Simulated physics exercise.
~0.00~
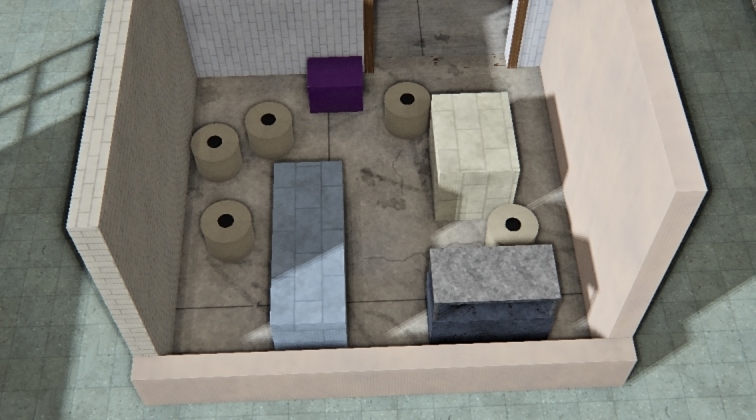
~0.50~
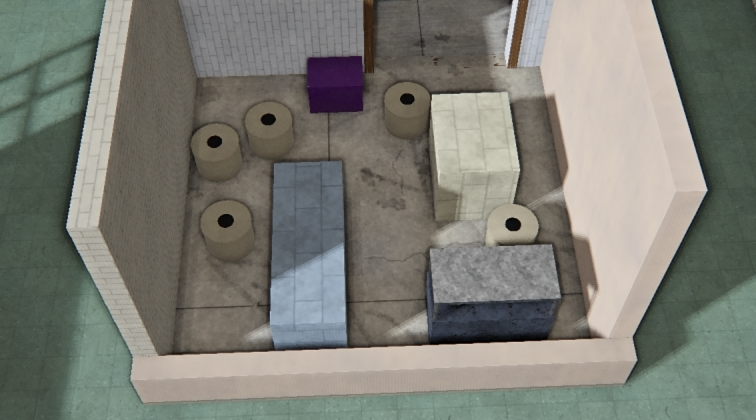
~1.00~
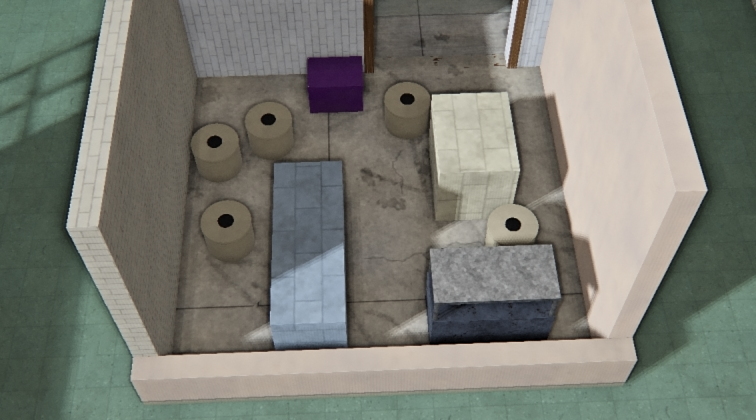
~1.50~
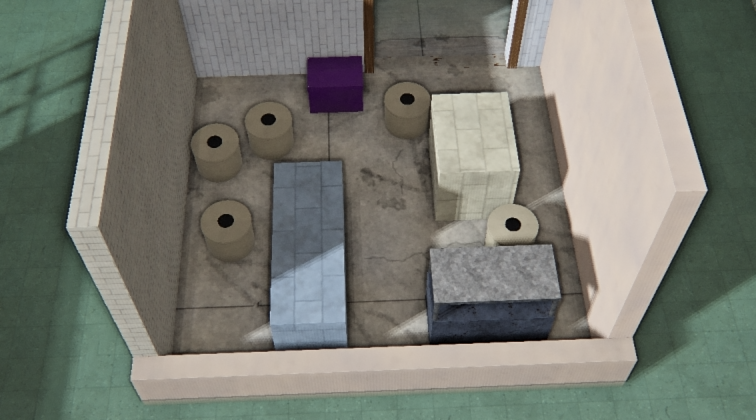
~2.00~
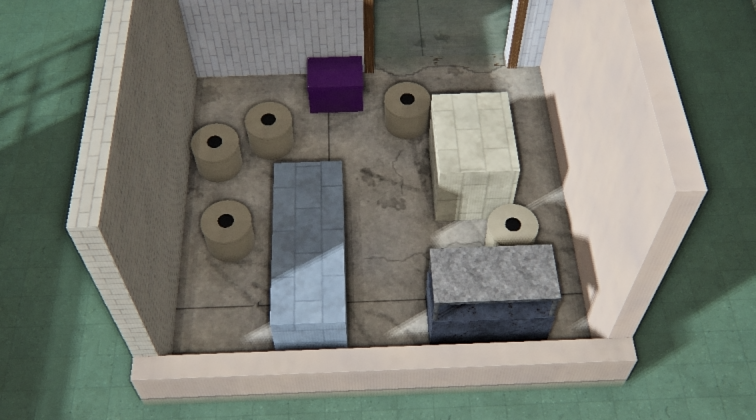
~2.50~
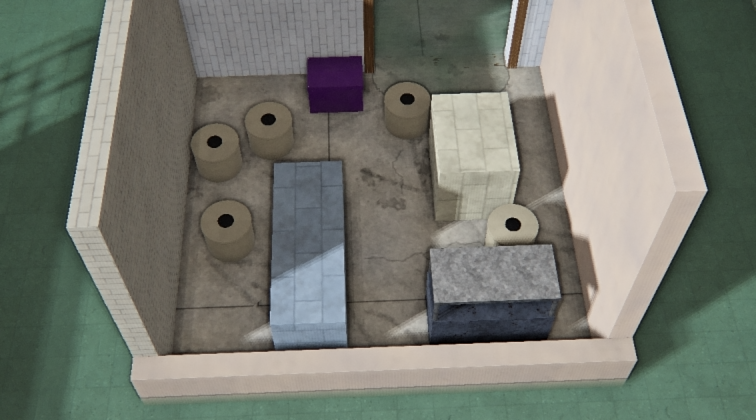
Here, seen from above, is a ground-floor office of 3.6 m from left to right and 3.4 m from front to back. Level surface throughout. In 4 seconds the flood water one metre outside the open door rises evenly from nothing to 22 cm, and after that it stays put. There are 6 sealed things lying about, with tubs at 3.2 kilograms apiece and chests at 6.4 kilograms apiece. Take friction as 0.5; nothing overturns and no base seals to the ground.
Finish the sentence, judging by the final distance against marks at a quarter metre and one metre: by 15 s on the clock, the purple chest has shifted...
It has shifted from a quarter metre to one metre.
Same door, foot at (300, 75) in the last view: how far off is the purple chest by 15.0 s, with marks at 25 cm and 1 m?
Then the purple chest is swept a long way.
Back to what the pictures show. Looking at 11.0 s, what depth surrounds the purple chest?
I'd put it at about 11 cm.
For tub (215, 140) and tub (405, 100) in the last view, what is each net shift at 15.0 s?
Respectively 80 and 250 centimetres.
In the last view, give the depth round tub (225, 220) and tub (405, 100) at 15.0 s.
I'd estimate 19 cm for the first and 16 cm for the second.
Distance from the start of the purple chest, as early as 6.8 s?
I'd put it at around 10 cm.
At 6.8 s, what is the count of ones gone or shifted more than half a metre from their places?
That would be 4.
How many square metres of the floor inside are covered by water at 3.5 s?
The covered patch comes to about 2.0 m2.
After 3.5 s the purple chest is near (335, 72), 0.0 m from its start, aground; 0 afloat.
After 6.8 s the purple chest is near (324, 69), 0.1 m from its start, aground; 3 afloat.
After 11.0 s the purple chest is near (304, 97), 0.5 m from its start, afloat; 6 afloat.
After 15.0 s the purple chest is near (392, 70), 0.6 m from its start, afloat; 6 afloat.
